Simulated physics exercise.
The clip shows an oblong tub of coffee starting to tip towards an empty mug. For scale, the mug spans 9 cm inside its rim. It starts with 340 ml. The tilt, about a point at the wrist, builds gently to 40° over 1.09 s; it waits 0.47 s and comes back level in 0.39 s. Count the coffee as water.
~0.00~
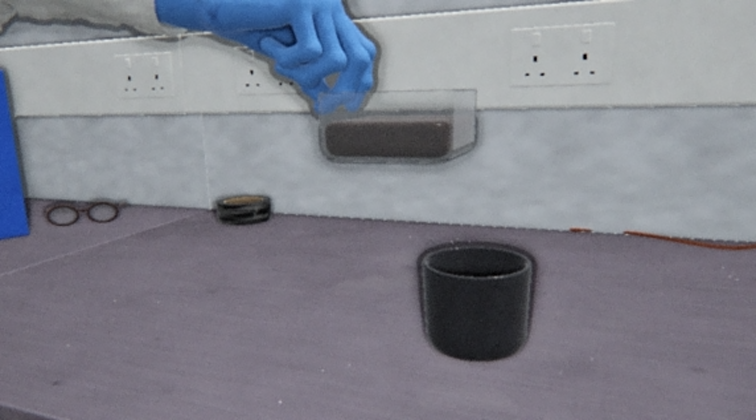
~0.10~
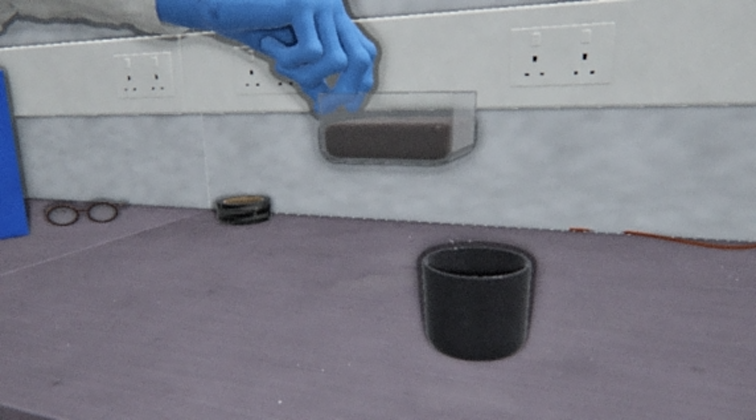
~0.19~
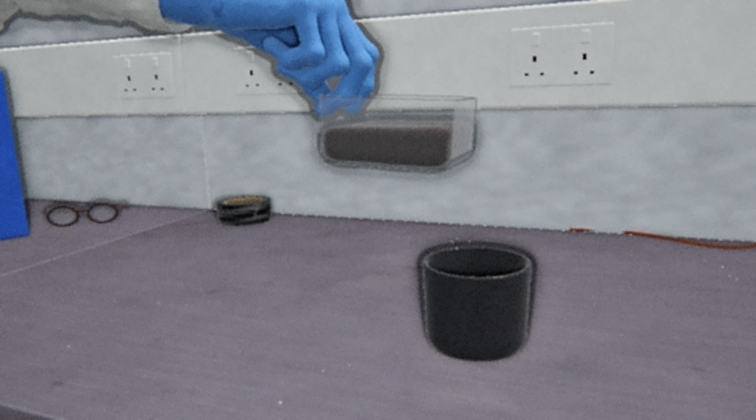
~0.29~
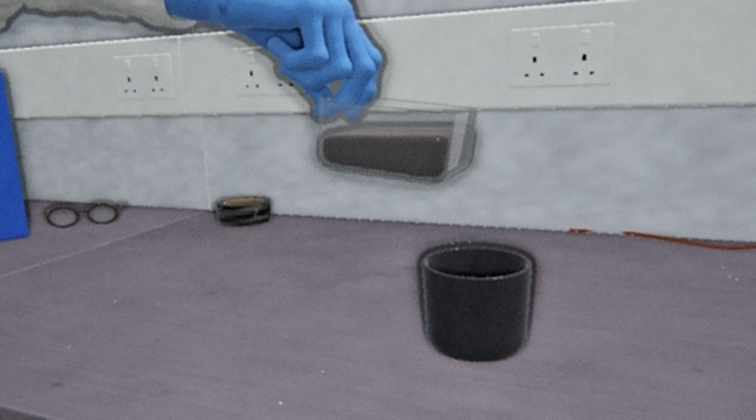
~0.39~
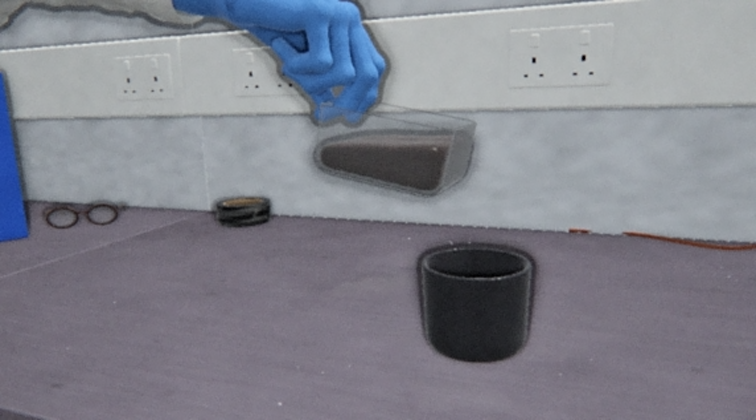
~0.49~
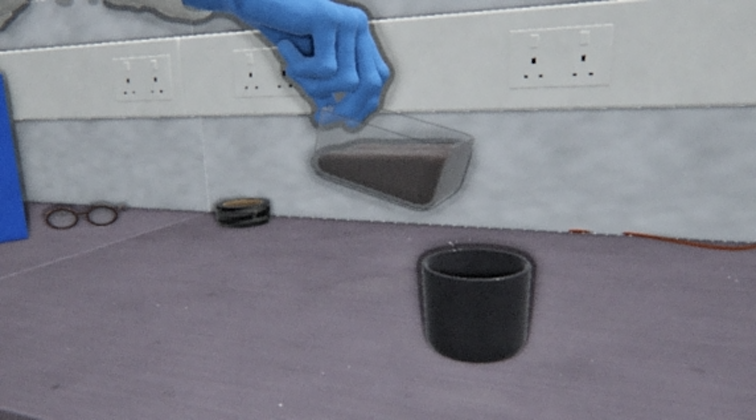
On a lab bench, a blue-gloved hand gradually tilting a clear oblong tub of dark contents down rightward above a black mug.
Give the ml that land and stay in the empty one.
Close to 130 ml.
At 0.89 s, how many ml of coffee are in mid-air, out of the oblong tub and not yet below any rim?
About 25 ml.
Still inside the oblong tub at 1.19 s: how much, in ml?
Some 240 ml.
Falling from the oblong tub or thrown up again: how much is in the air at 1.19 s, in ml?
Some 25 ml.
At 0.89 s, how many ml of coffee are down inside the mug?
About 5 ml.
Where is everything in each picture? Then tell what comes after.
Tilt 0°; pouring edge (464, 92); surface from (360, 121) to (455, 120); the mug's rim runs from (427, 260) to (529, 268), in the first picture.
Tilt 1°; pouring edge (464, 95); surface from (359, 121) to (454, 121), in the second picture.
Tilt 3°; pouring edge (465, 102); surface from (359, 126) to (456, 126), in the third picture.
Tilt 7°; pouring edge (465, 114); surface from (358, 133) to (455, 134), in the fourth picture.
Tilt 11°; pouring edge (464, 128); surface from (353, 141) to (446, 142), in the fifth picture.
Tilt 17°; pouring edge (462, 145); surface from (351, 150) to (449, 151), in the sixth picture.
By 0.89 s the tilt is 37° and the mug has 5 ml, the oblong tub 310 ml, and 0 ml is on the work surface.
By 1.19 s the tilt is 40° and the mug has 75 ml, the oblong tub 240 ml, and 0 ml is on the work surface.
By 1.50 s the tilt is 40° and the mug has 120 ml, the oblong tub 210 ml, and 5 ml is on the work surface.
By 1.83 s the tilt is 8° and the mug has 130 ml, the oblong tub 205 ml, and 5 ml is on the work surface.
At rest the mug has 130 ml, the oblong tub 205 ml, and 5 ml is on the work surface.
